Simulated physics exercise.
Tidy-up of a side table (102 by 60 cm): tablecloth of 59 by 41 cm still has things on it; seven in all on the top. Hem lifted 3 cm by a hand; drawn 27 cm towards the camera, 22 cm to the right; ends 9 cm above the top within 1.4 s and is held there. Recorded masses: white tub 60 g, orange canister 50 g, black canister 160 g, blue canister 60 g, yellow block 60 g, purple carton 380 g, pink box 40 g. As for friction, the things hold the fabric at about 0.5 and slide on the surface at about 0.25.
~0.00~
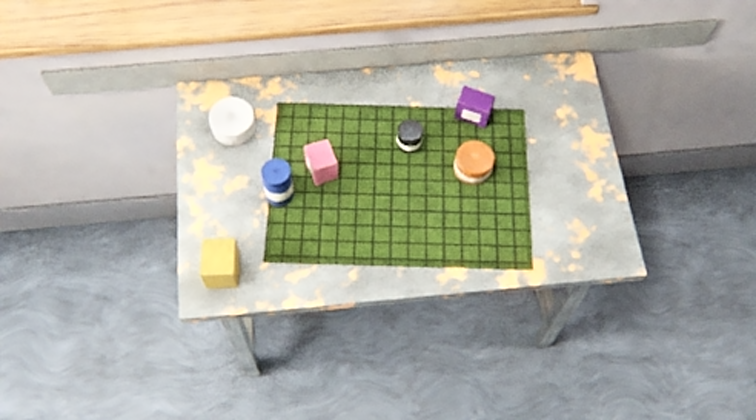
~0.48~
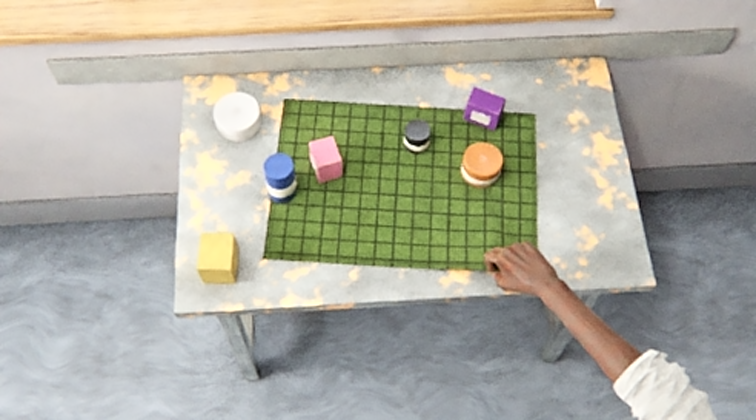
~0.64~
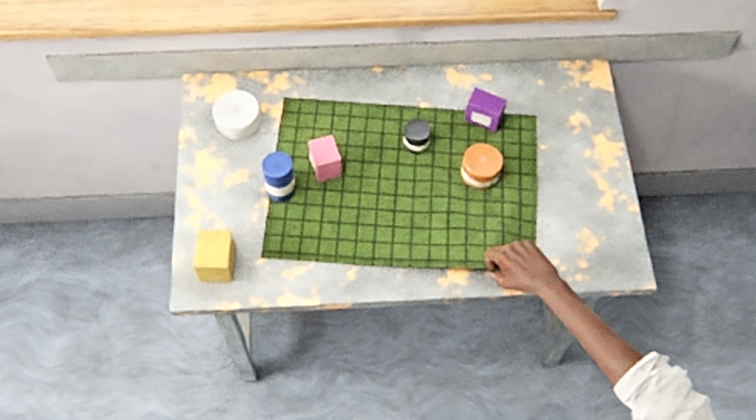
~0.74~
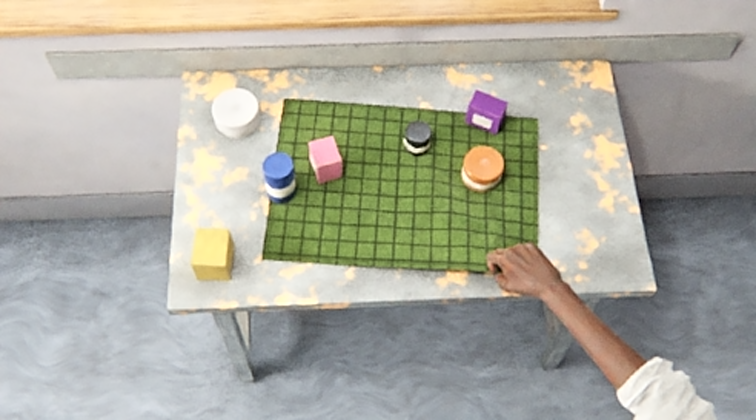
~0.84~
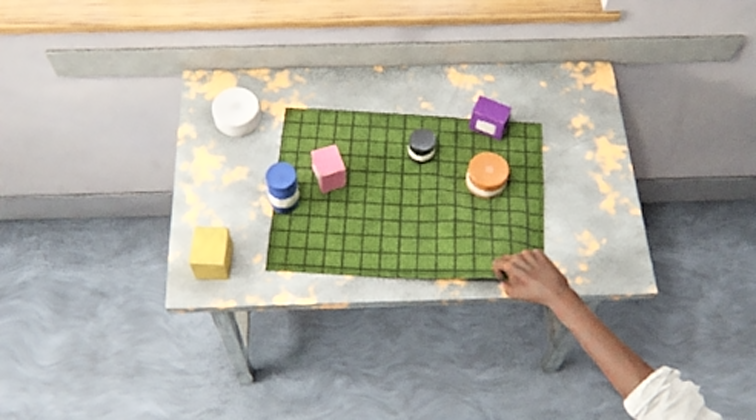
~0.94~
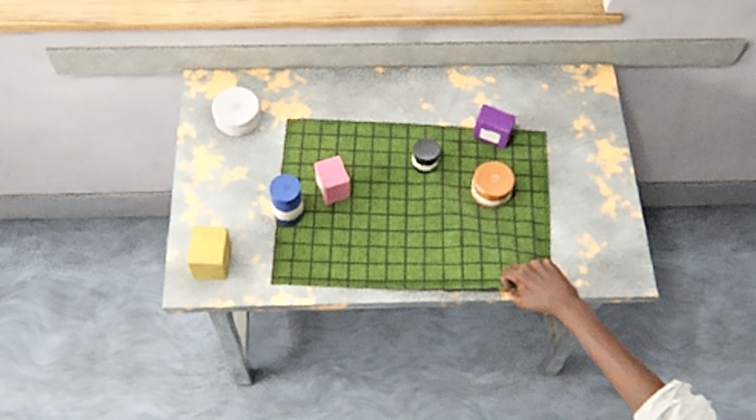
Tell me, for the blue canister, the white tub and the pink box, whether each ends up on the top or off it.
They end like this: The blue canister ends off the top; the white tub ends on the top; the pink box ends off the top.
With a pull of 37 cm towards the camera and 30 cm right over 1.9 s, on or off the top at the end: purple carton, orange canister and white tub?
Outcome: Purple carton leaves the top; orange canister leaves the top; white tub is still there.
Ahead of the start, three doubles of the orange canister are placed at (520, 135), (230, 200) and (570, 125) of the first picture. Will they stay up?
First keeps its place, second keeps its place, third keeps its place.
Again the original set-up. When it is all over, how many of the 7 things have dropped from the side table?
It adds up to 4.
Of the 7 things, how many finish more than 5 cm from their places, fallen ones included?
In total, 5 of them qualify.
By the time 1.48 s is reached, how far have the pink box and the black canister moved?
For the pink box, 30 centimetres, and for the black canister, 25 centimetres.
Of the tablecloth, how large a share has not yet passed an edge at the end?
Roughly 15% of it.
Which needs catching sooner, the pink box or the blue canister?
The blue one goes first.
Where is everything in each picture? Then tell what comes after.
In the first picture, blue canister (276, 171); white tub (231, 116); pink box (321, 155); tablecloth corners (264, 262) (277, 102) (524, 110) (533, 270).
In the second picture, tablecloth corners (263, 259) (284, 99); grip (493, 270).
In the third picture, tablecloth corners (261, 257) (284, 98); grip (494, 269).
In the fourth picture, purple carton (488, 103); pink box (325, 151); blue canister (278, 165); tablecloth corners (262, 259) (284, 99); grip (496, 272).
In the fifth picture, purple carton (492, 109); pink box (328, 160); blue canister (281, 175); tablecloth corners (266, 270) (286, 107); grip (502, 278).
In the sixth picture, blue canister (285, 188); white tub (235, 106); pink box (332, 172); tablecloth corners (271, 284) (287, 118) (546, 132); grip (510, 288).
At 1.2 s, 85 % of the tablecloth is still over the top; blue canister 18 cm off its start, pink box 16 cm off its start, black canister 15 cm off its start.
At 1.5 s, 60 % of the tablecloth is still over the top; blue canister 30 cm off its start, pink box 28 cm off its start, black canister 27 cm off its start.
At 1.8 s, 40 % of the tablecloth is still over the top; blue canister over the edge, pink box 42 cm off its start at (419, 321), black canister 37 cm off its start at (502, 270).
At 2.0 s, 30 % of the tablecloth is still over the top; blue canister over the edge, pink box over the edge, black canister 43 cm off its start.
At 3.6 s, 15 % of the tablecloth is still over the top; pink box over the edge, blue canister over the edge, white tub 0 cm off its start at (235, 106), black canister over the edge.
